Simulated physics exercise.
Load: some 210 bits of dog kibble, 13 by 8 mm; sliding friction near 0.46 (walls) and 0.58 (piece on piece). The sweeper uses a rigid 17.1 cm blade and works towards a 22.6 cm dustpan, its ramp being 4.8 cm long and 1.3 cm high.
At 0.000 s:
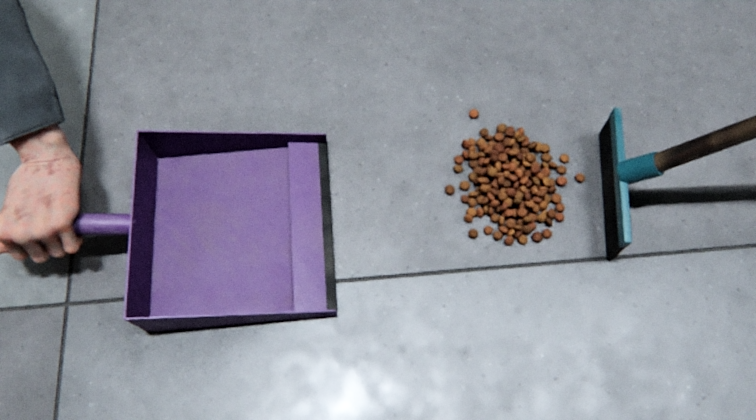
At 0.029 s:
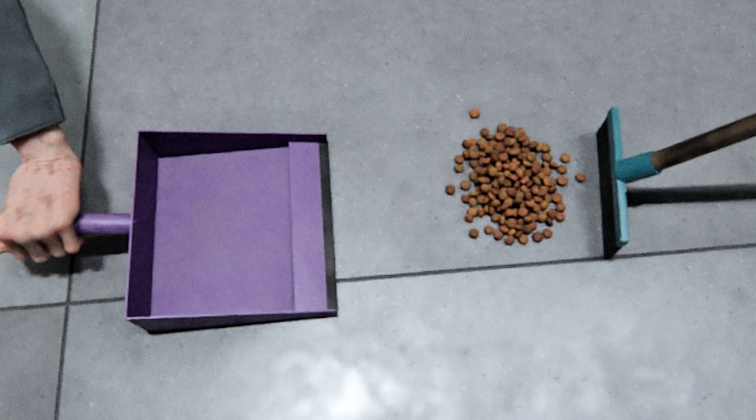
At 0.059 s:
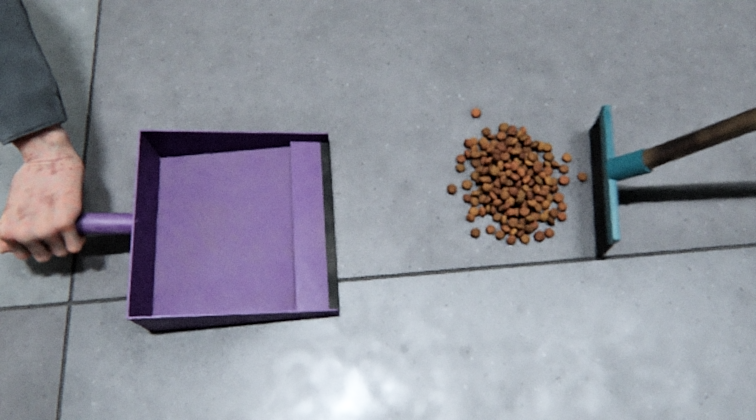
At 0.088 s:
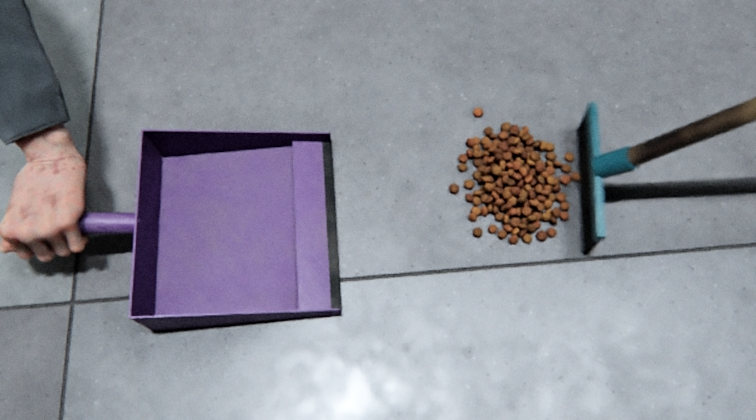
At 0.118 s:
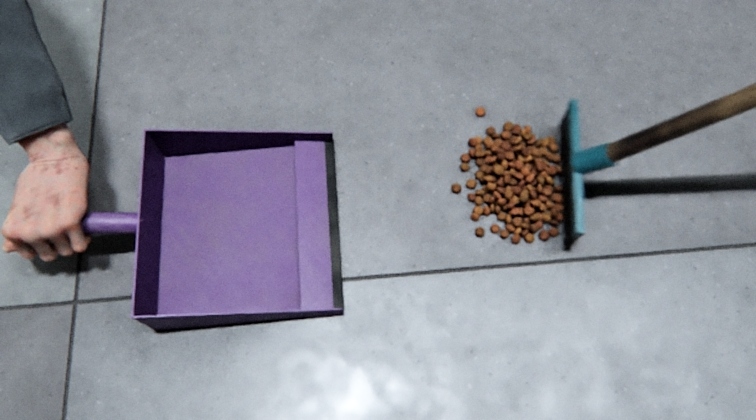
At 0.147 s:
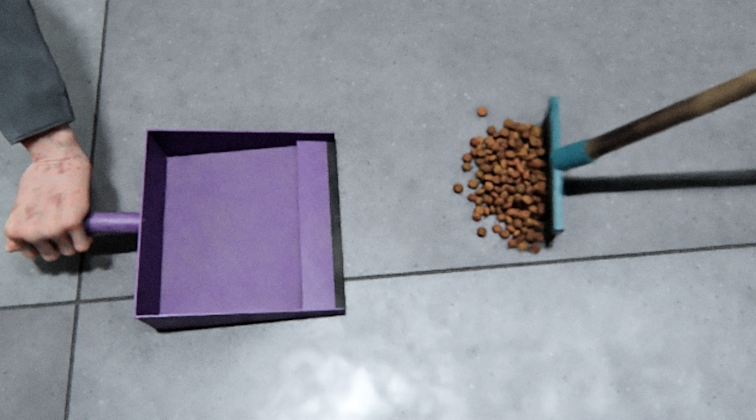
On a grey tiled floor, a teal blade slides left and pushes into piled brown kibble.
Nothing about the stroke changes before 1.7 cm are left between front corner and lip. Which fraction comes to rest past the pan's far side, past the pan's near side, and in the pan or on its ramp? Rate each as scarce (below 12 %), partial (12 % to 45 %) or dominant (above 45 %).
Ratings: Far side - partial; near side - scarce; pan - partial.
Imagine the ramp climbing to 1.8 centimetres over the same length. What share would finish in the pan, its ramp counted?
About 30 %.
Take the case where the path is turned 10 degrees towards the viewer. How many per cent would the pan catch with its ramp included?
Roughly 40 per cent.
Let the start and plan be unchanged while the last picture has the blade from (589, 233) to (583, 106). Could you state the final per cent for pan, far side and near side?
Pan 25 % / far 40 % / near 0 %.
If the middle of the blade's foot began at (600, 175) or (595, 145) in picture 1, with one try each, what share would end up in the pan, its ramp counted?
Estimates: 30 percent and 15 percent.
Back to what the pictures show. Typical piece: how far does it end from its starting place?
Around 24 centimetres.
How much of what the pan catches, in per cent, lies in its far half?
Estimate: Close to 90 %.
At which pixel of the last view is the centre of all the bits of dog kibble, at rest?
Near (332, 158).
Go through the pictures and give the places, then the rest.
Blade from (624, 243) to (615, 115), moved 0.0 cm, 0 of the pieces shifted so far; middle of the pieces at (515, 179); pan at (227, 233), in the first frame.
Blade from (622, 242) to (612, 114), moved 0.4 cm, 0 of the pieces shifted so far; middle of the pieces at (515, 178), in the second frame.
Blade from (613, 240) to (604, 112), moved 1.5 cm, 0 of the pieces shifted so far; middle of the pieces at (517, 178), in the third frame.
Blade from (598, 237) to (591, 110), moved 3.4 cm, 1 of the pieces shifted so far; middle of the pieces at (519, 177), in the fourth frame.
Blade from (578, 233) to (572, 107), moved 5.9 cm, 28 of the pieces shifted so far; middle of the pieces at (521, 177), in the fifth frame.
Blade from (557, 230) to (553, 104), moved 8.5 cm, 152 of the pieces shifted so far; middle of the pieces at (507, 175); pan at (235, 232). Its pace works out near 0.87 m/s, heading 14 degrees away from the viewer's side, in the sixth frame.
Then, at 0.29 s, middle of the blade 14 cm from the lip; 0 % over the lip, far side 20 %, near side 0 %.
Then, at 0.39 s, middle of the blade 5 cm from the lip; 0 % over the lip, far side 30 %, near side 0 %.
Then, at 0.62 s, middle of the blade 3 cm from the lip; 30 % over the lip, far side 35 %, near side 0 %.
By 1.1 s all is still; far side 35 %, near side 0 %, pan 30 %, in front of the lip or behind the blade 30 %.
